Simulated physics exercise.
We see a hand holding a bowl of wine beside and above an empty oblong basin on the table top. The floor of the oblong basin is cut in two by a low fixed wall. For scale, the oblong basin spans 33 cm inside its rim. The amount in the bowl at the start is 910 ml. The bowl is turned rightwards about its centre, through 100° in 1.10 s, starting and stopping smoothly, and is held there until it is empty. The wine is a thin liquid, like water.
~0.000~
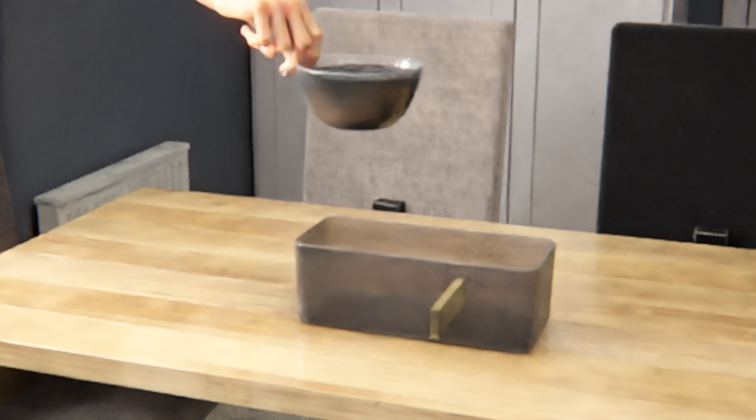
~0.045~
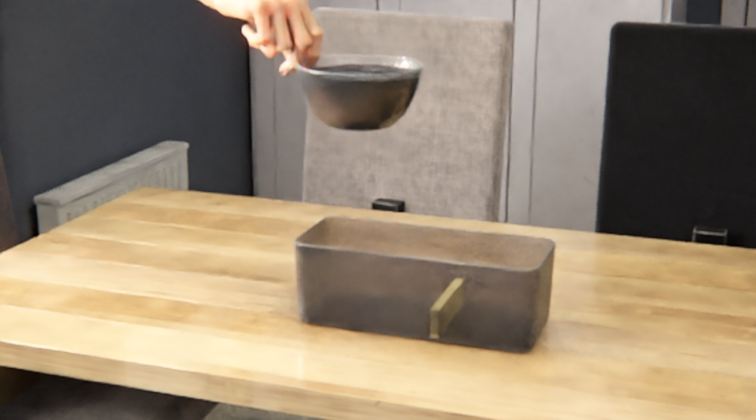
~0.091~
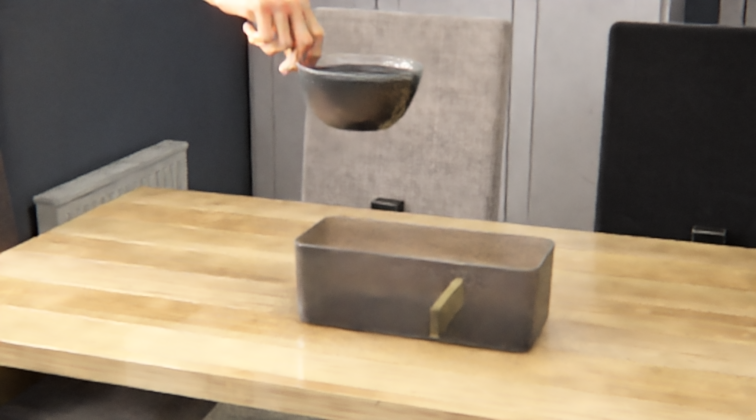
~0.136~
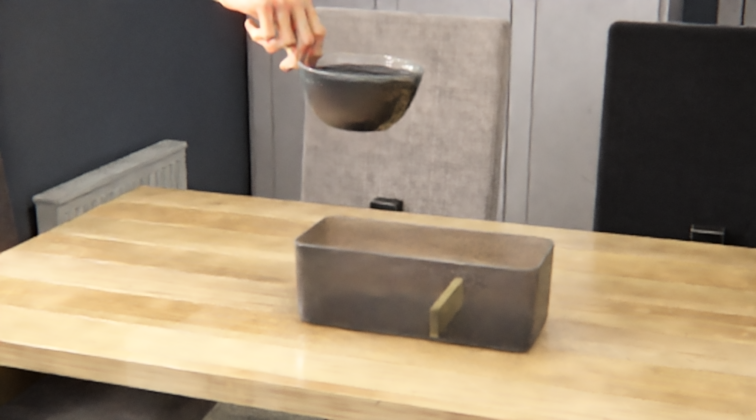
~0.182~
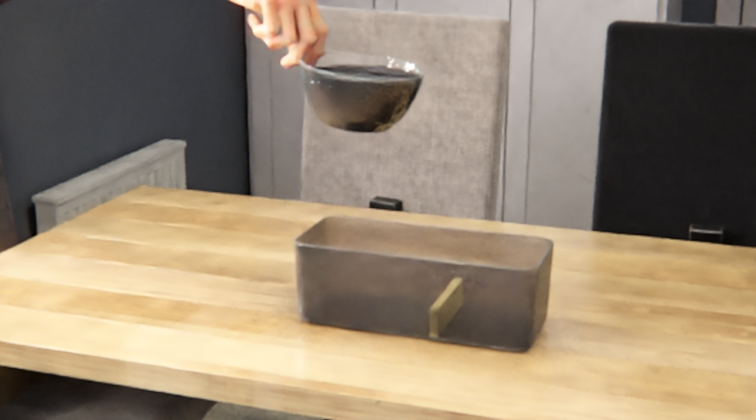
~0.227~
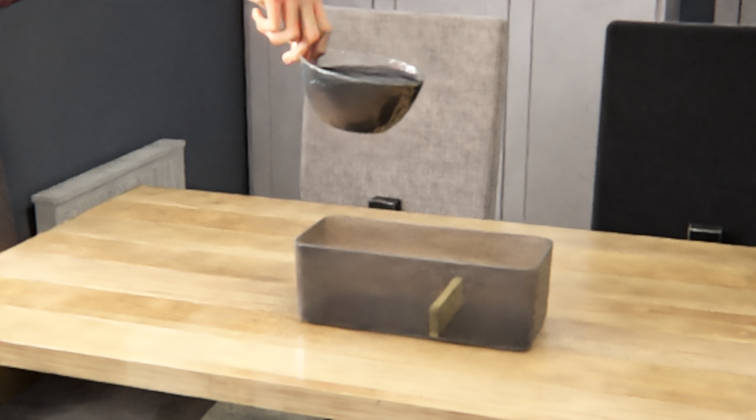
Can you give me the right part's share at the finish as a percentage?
Sure, about 65 percent.
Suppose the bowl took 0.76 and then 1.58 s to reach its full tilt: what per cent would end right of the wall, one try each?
I'd say 55 percent on the first go, 70 percent on the next.
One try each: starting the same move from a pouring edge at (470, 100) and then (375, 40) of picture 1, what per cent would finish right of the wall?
In turn about 65 and 40 per cent.
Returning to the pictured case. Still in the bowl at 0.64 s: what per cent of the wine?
Near 48 in a hundred.
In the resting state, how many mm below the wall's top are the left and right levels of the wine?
About 28 mm left, about 2 mm right.
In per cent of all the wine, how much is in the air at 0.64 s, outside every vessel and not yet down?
Some 40 per cent.
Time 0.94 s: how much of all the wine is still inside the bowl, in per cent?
About 4 percent.
Then, 0.64 s in, the tilt is 63° and 49 per cent is still to pour, 2 is left of the wall and 10 right of it.
Then, 0.94 s in, the tilt is 95° and 4 per cent is still to pour, 12 is left of the wall and 70 right of it.
Then, 1.26 s in, the tilt is 100° and 0 per cent is still to pour, 26 is left of the wall and 73 right of it.
Then, 1.60 s in, the tilt is 100° and 0 per cent is still to pour, 33 is left of the wall and 66 right of it.
Finally, 33 per cent lies left of the wall, 65 right of it and 2 outside.
